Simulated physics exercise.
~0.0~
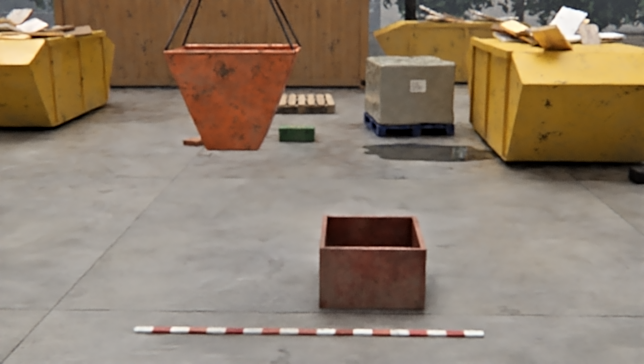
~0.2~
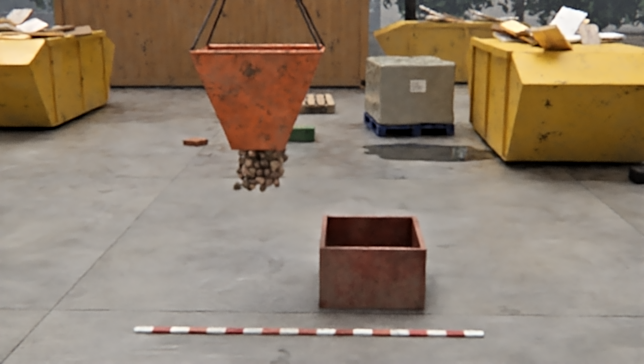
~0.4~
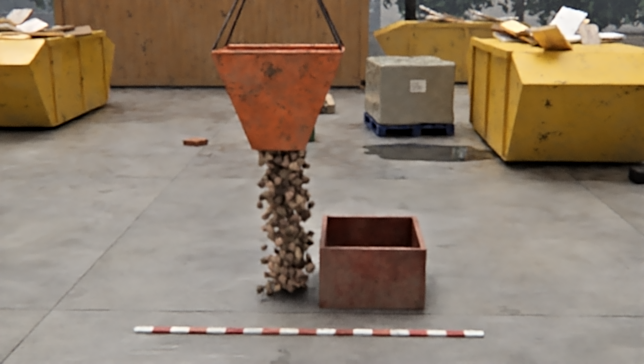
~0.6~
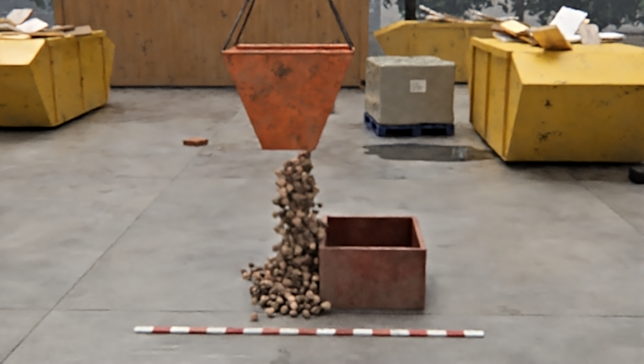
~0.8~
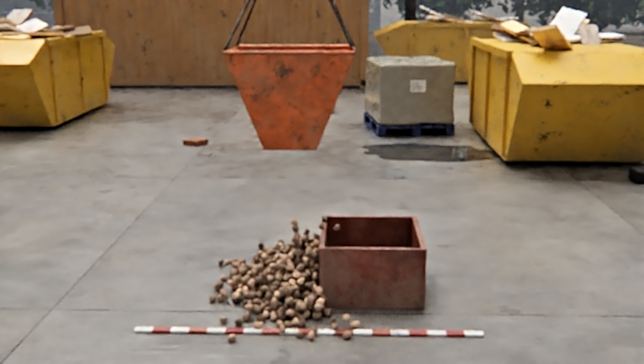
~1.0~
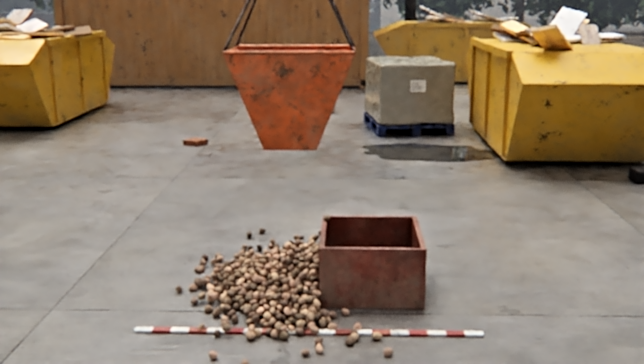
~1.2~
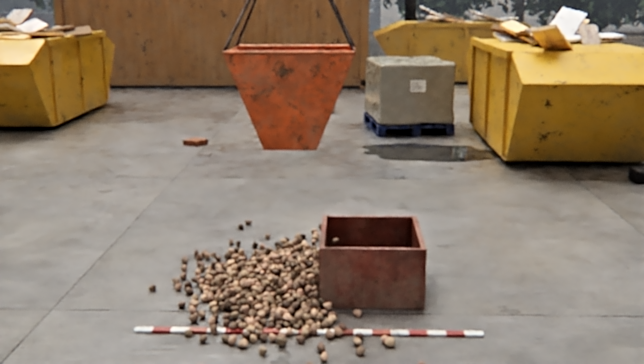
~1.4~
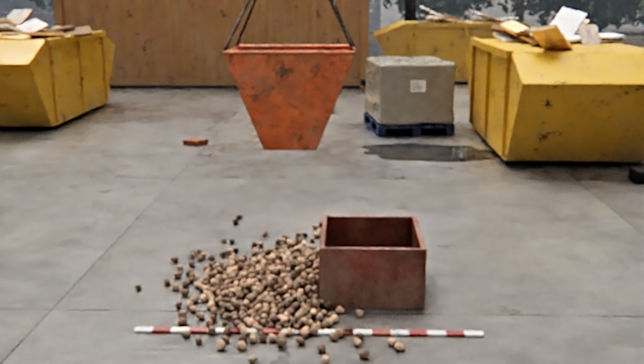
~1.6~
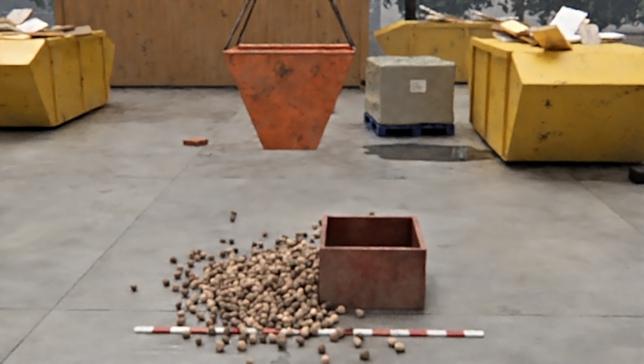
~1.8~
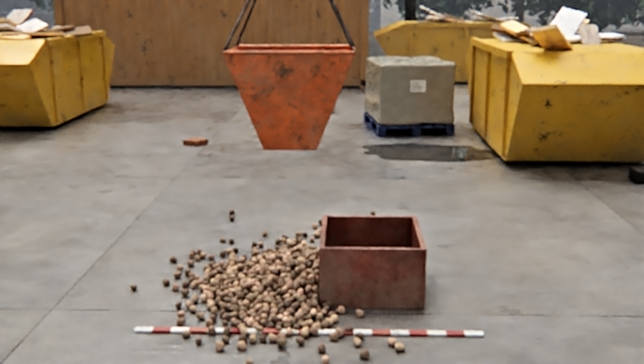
At the start, a rusty orange hopper hangs from cables over a concrete yard, with an open reddish-brown bin below and yellow skips behind. The hopper moves rightwards and brown, rounded stones begin dropping from its bottom while it is still left of the bin. The stream lengthens and strikes the floor just beside the bin's left side. The hopper stops as the last stones fall, and a heap builds against the bin. The stones spread outwards over the red and white striped pole, a few rolling in front of the bin. Finally everything lies still, mostly left of the bin, with the hopper hanging motionless.
